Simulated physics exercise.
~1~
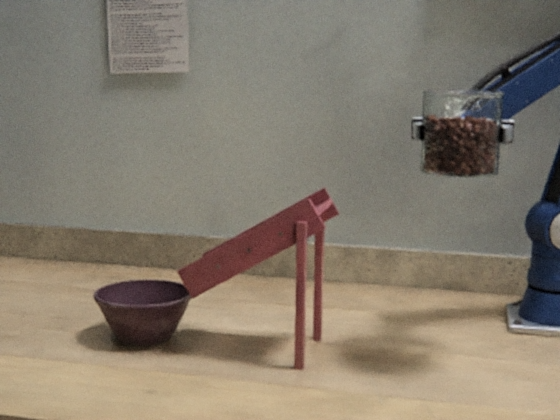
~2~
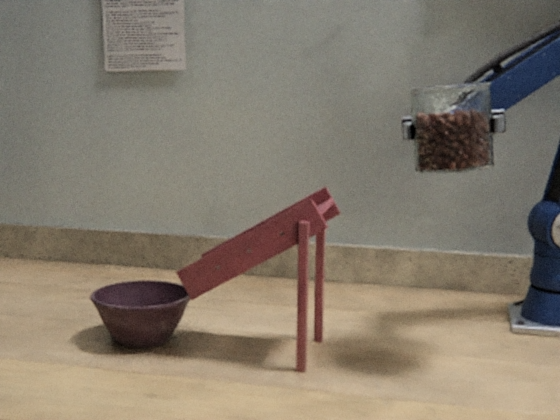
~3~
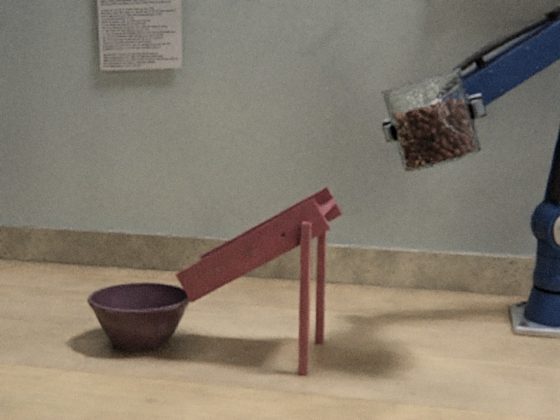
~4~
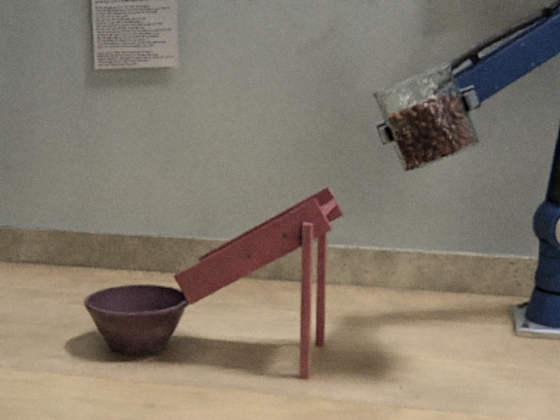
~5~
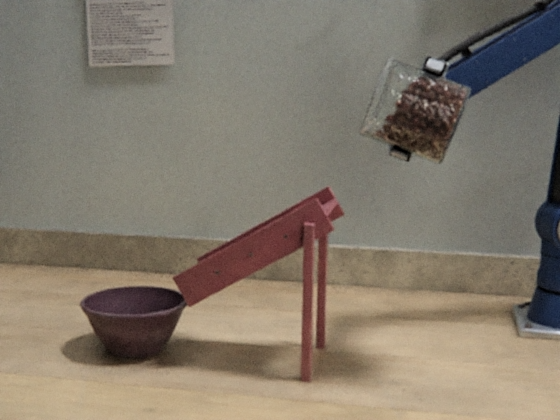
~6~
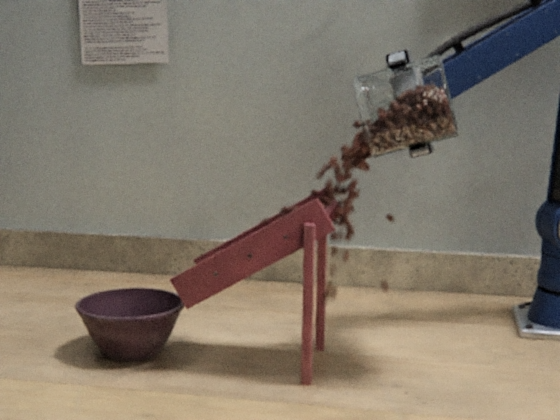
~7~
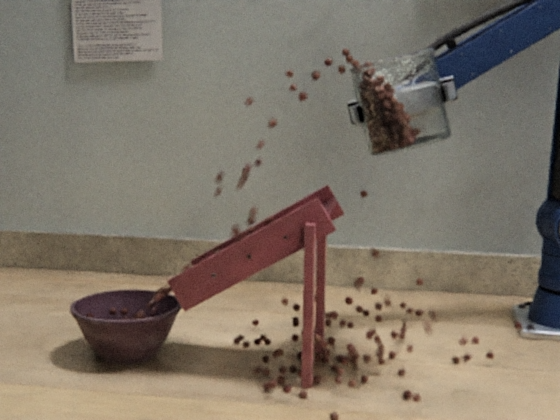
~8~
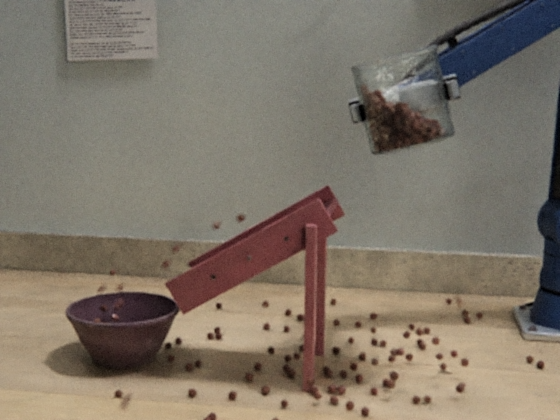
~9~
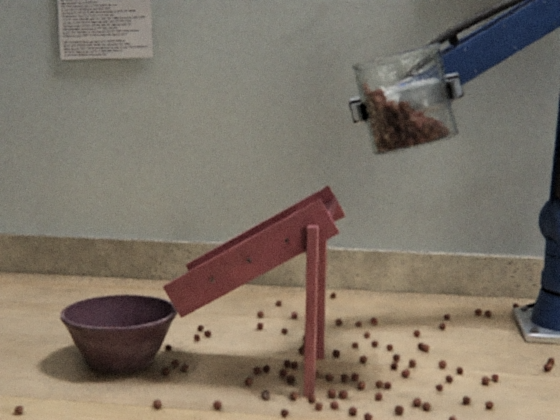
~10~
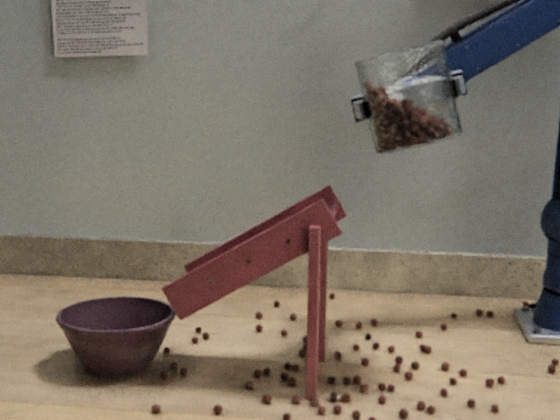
The clip opens with a blue robot arm holding a clear cup of reddish-brown beads above a sloping red chute that leads down to a dark purple bowl. The arm carries the cup left and tips it steadily towards the chute until it lies on its side. Beads then pour out in a thick stream, some landing on the chute and others dropping past it. As the cup swings back up, a last arc of beads flies left, and strays bounce and scatter over the tabletop. It ends with the cup still partly full and leaning, and beads strewn around the chute's legs.
